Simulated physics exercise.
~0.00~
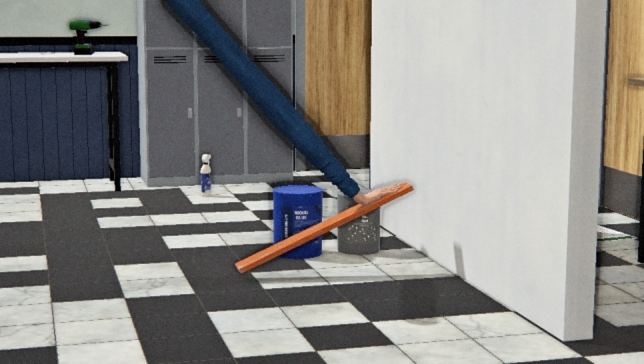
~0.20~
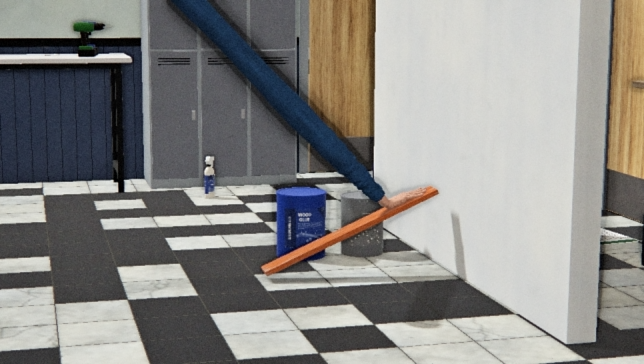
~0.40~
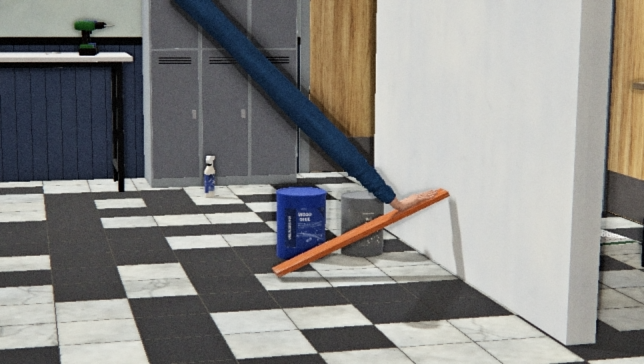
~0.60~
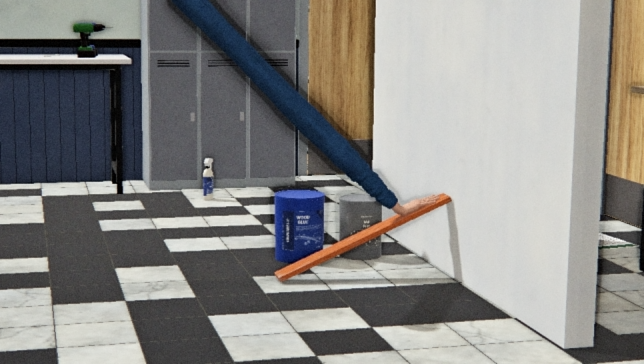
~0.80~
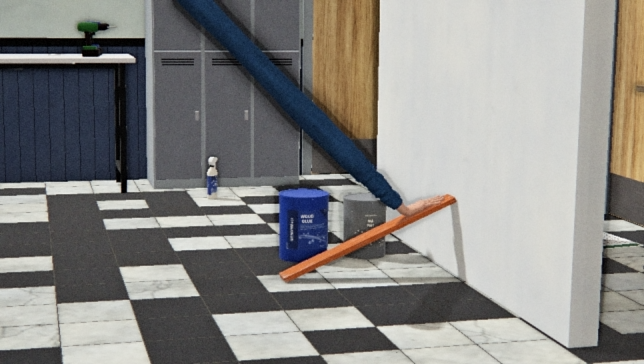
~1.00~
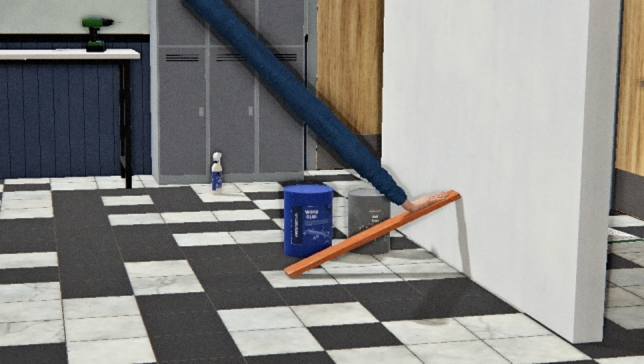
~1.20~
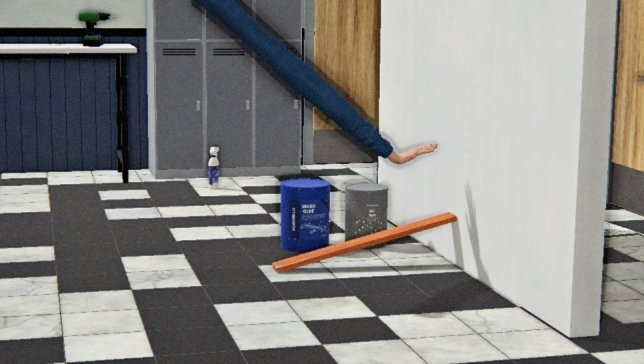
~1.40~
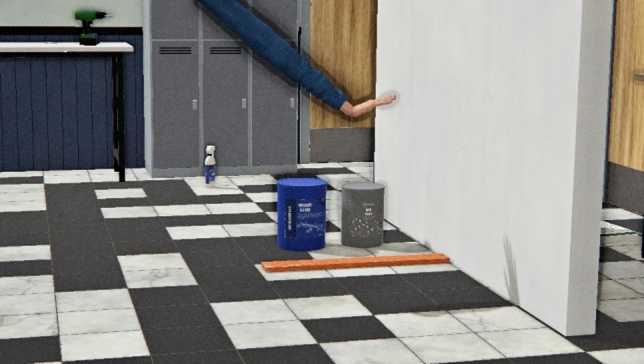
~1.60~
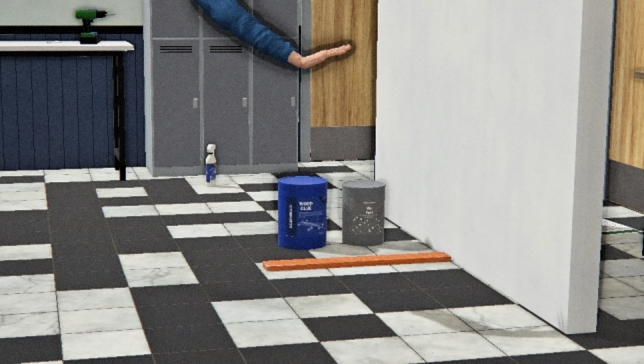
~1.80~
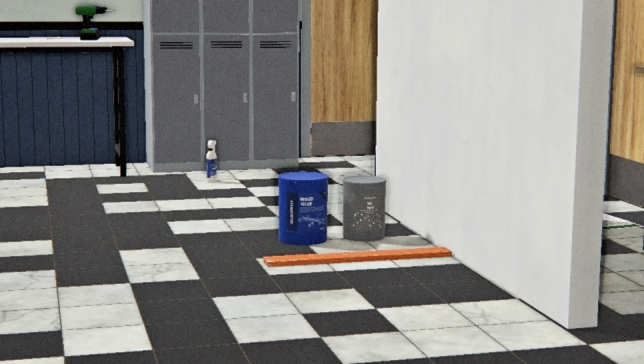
In a locker room, a hand shifting an orange plank right against a white wall, then letting go as it slides flat.
